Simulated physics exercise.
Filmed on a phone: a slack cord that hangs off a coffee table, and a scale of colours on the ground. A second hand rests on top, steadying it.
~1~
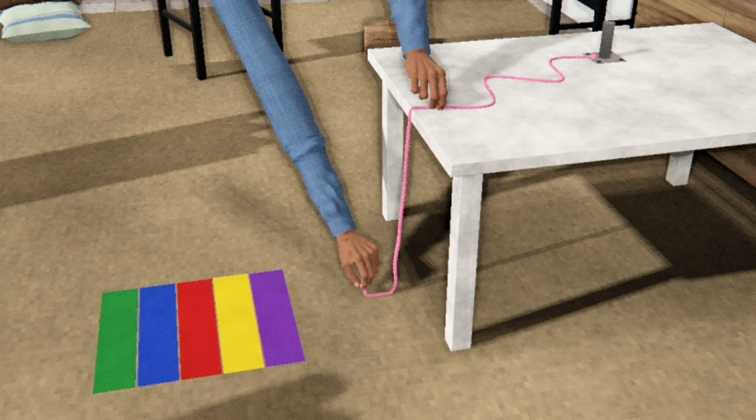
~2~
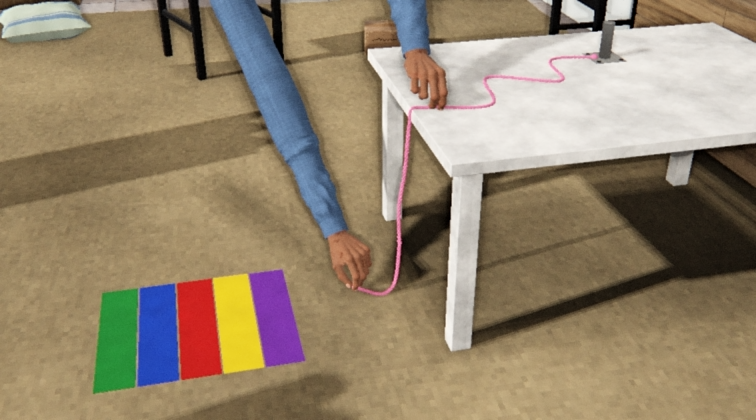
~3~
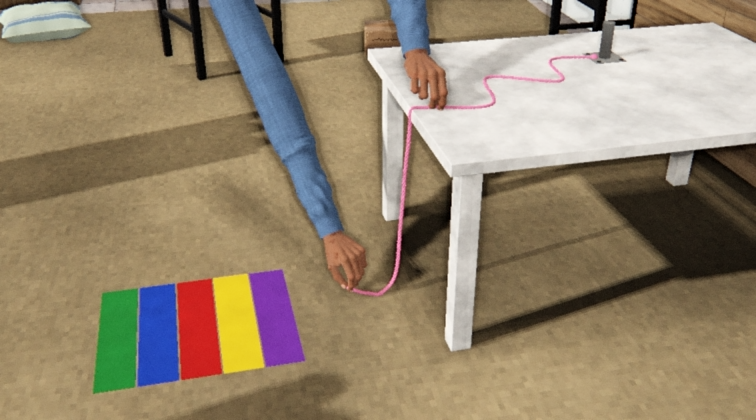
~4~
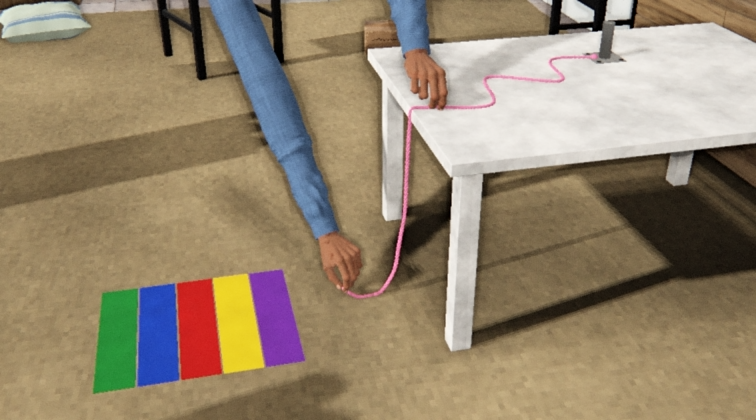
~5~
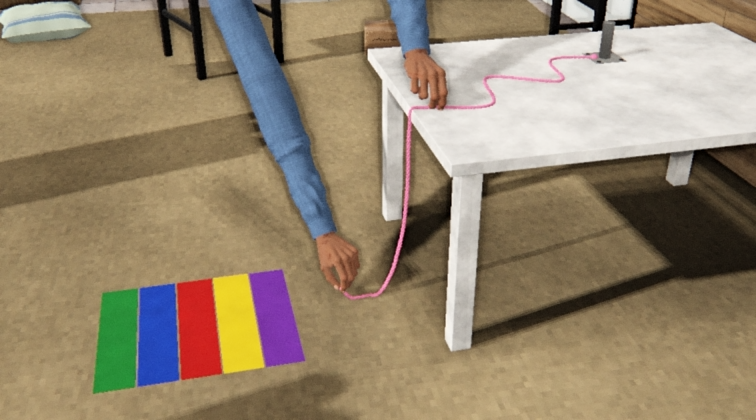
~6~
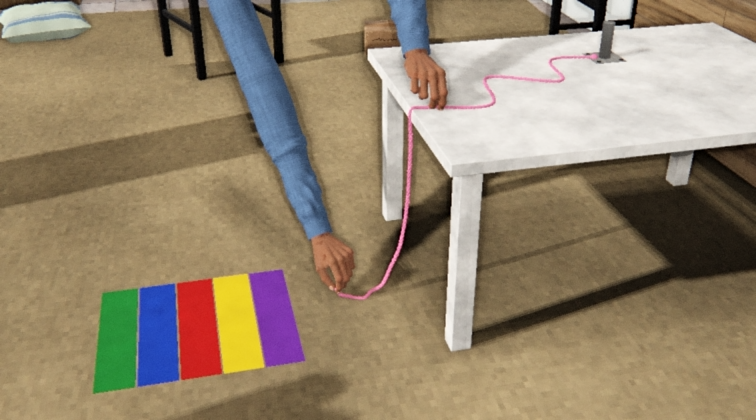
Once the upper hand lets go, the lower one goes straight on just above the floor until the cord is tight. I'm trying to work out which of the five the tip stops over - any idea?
I would say the green one.
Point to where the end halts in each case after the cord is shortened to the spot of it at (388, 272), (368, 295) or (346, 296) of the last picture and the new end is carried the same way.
In order, it ends up near (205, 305), (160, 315) and (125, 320).
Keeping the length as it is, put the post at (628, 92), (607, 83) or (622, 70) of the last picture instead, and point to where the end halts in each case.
Going by the last picture, roughly (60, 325), (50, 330) and (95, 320).
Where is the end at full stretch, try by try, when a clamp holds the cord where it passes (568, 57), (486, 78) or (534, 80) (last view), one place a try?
In order of the tries: About (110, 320), about (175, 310), about (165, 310).
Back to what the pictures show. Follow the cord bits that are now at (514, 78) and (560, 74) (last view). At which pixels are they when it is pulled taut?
First: (472, 86). Second: (526, 73).
Soon after, end near (182, 310); over red.
Then, end near (135, 316); over green.
At full stretch, end near (106, 320); over green. It halts on the green strip.
